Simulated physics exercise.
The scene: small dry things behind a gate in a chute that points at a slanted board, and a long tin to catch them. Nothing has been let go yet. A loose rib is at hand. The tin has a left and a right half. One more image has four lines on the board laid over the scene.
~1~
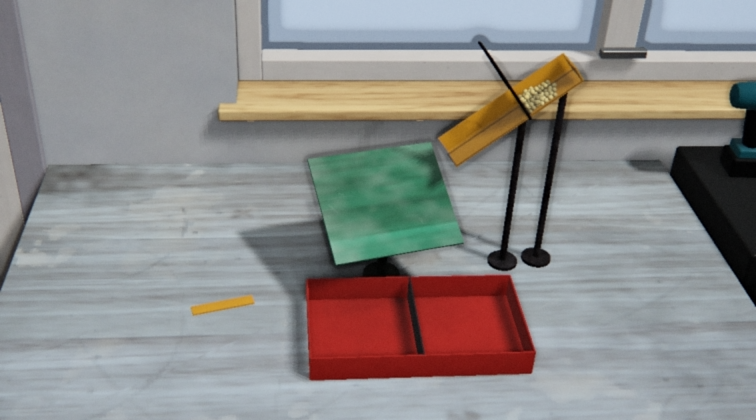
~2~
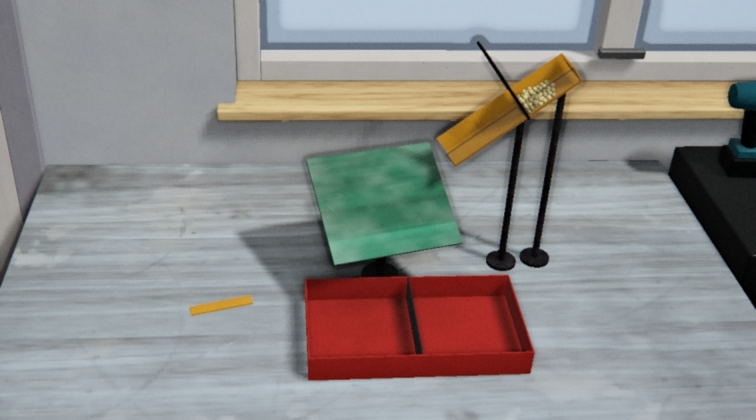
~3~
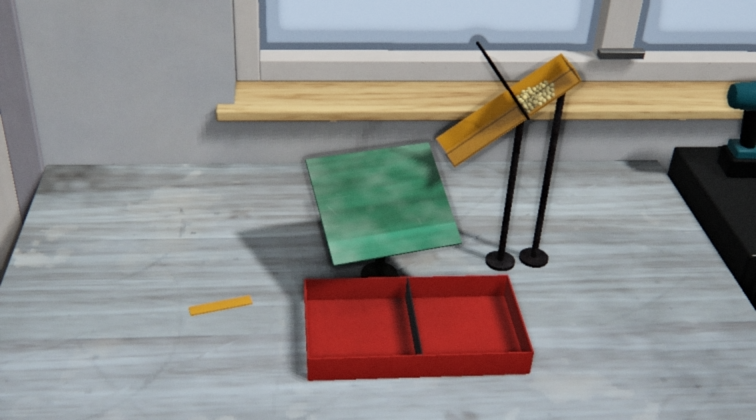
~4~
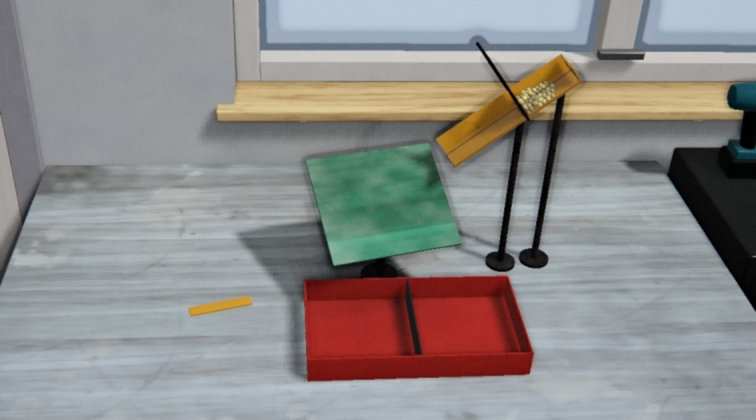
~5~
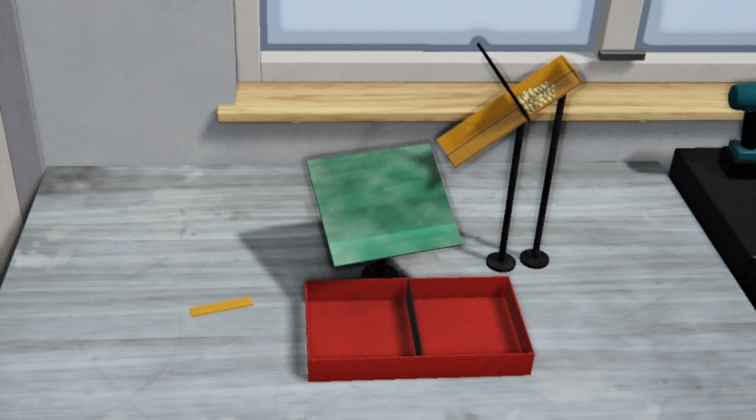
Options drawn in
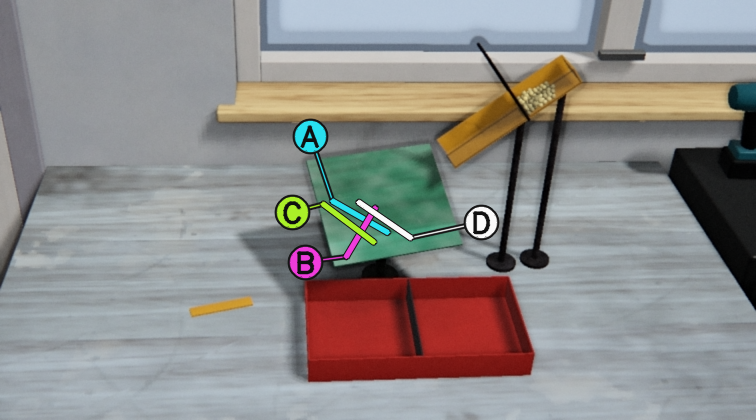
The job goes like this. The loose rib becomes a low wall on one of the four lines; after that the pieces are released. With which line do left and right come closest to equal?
Line A does it best.
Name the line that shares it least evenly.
D.
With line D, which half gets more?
More lands on the right.
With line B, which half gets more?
More lands on the left.
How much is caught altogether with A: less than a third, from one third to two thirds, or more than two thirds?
It is more than two thirds.
On the marked copy, line A from (332, 201) to (387, 232); line B from (375, 208) to (346, 256); line C from (323, 204) to (373, 242); line D from (358, 202) to (410, 237).
If A is chosen, of what is caught, about half in the left half, about half in the right.
If B is chosen, of what is caught, most in the left half, a small part in the right.
If C is chosen, of what is caught, most in the left half, about a quarter in the right.
If D is chosen, of what is caught, a stray few in the left half, nearly all in the right.
